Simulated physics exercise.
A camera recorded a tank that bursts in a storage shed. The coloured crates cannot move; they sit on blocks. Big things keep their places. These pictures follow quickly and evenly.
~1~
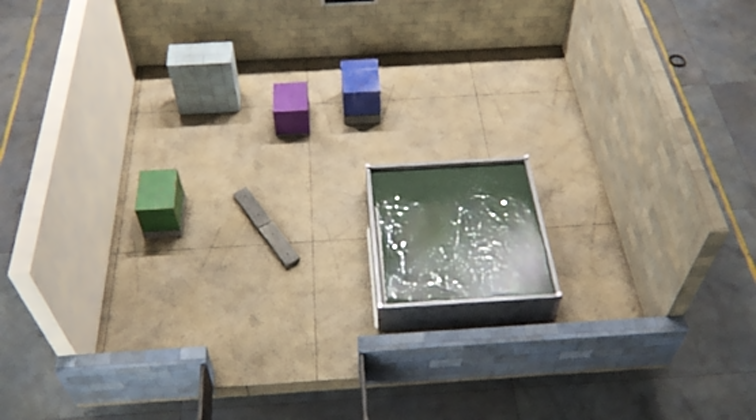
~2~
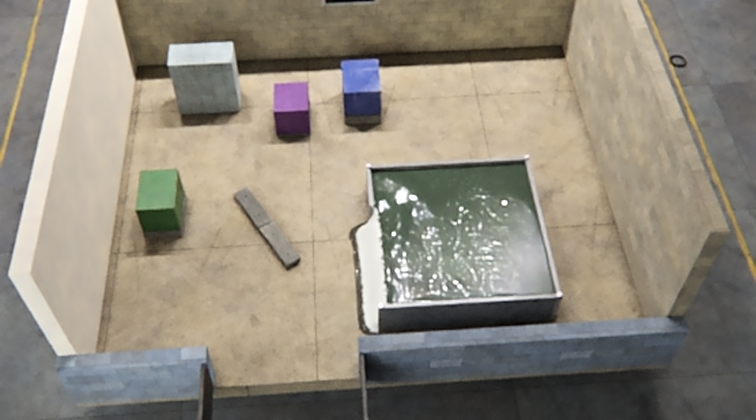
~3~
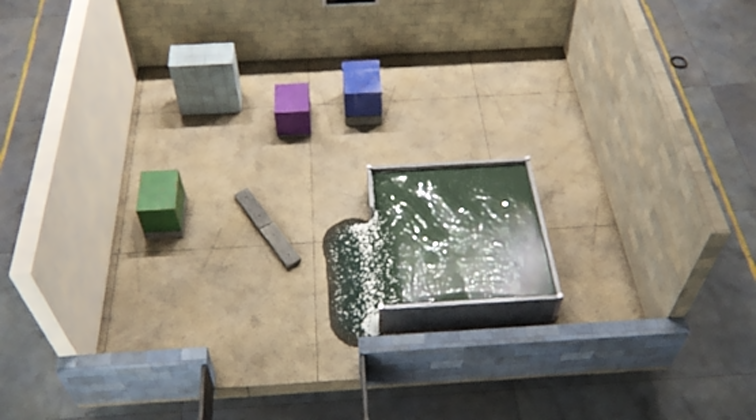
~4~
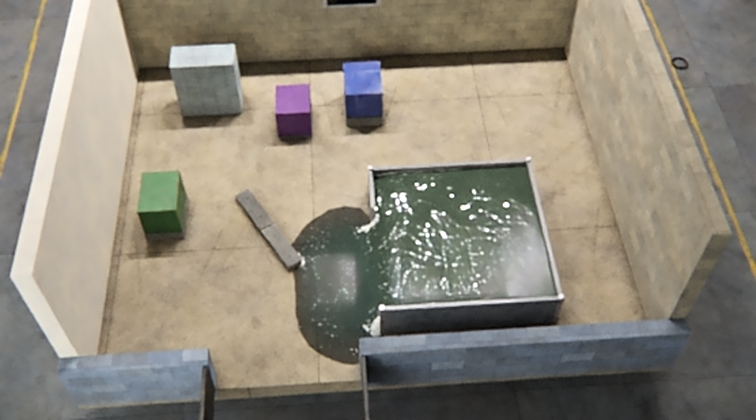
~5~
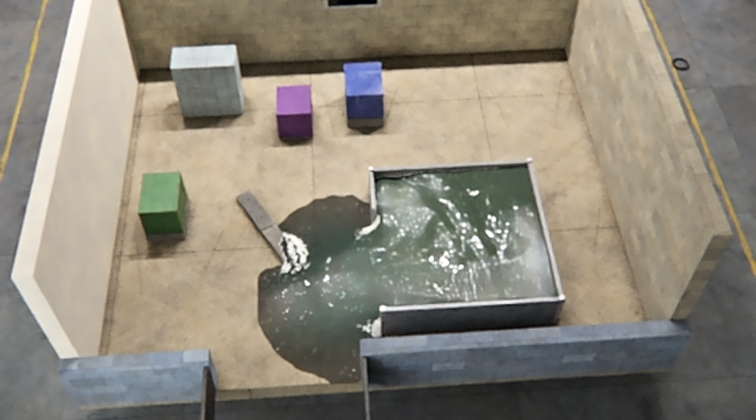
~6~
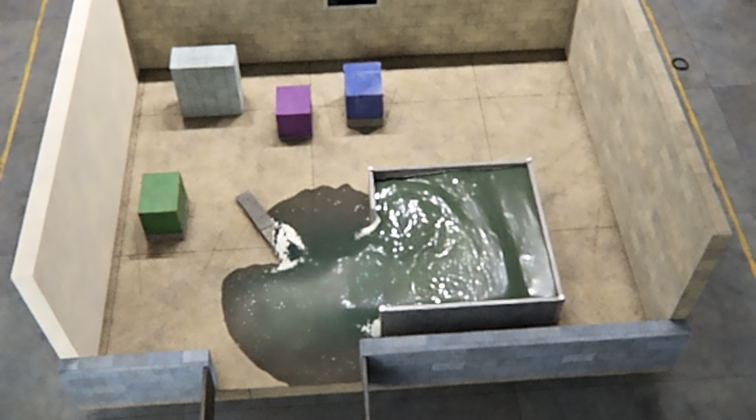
Green water bursting from the left side of a square tank, spreading across a walled floor and around a low grey barrier.
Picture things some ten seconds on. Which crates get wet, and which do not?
Crate by crate: The green crate does, the blue crate does not, the purple crate does.
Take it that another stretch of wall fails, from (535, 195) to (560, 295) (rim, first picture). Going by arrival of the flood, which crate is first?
The blue one comes first.
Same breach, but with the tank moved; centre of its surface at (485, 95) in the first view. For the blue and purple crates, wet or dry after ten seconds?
Note - blue crate is overtopped; purple crate is overtopped.
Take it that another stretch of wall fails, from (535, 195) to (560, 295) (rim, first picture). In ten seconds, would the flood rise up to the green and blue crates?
I expect green remains untouched while blue remains untouched.
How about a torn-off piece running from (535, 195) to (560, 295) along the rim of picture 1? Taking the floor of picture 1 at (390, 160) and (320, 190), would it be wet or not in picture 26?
In turn: No water, clear.
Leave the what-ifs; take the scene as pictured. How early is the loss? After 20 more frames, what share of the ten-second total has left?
It would be around 35 %.
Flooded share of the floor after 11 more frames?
By my count, 35 percent.
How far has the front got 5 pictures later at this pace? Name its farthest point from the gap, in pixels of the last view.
I'd point to (100, 348).
A moment on, water covers 25 % of the floor; the green crate not reached, the blue crate not reached, the purple crate not reached.
Next, water covers 35 % of the floor; the green crate water round its plinth, the blue crate not reached, the purple crate water round its plinth.
Then, water covers 45 % of the floor; the green crate water round its plinth, the blue crate water round its plinth, the purple crate water round its plinth.
Later, water covers 60 % of the floor; the green crate water round its plinth, the blue crate water round its plinth, the purple crate water round its plinth.
In the end, water covers 85 % of the floor; the green crate was topped, the blue crate stayed above the water, the purple crate was topped.
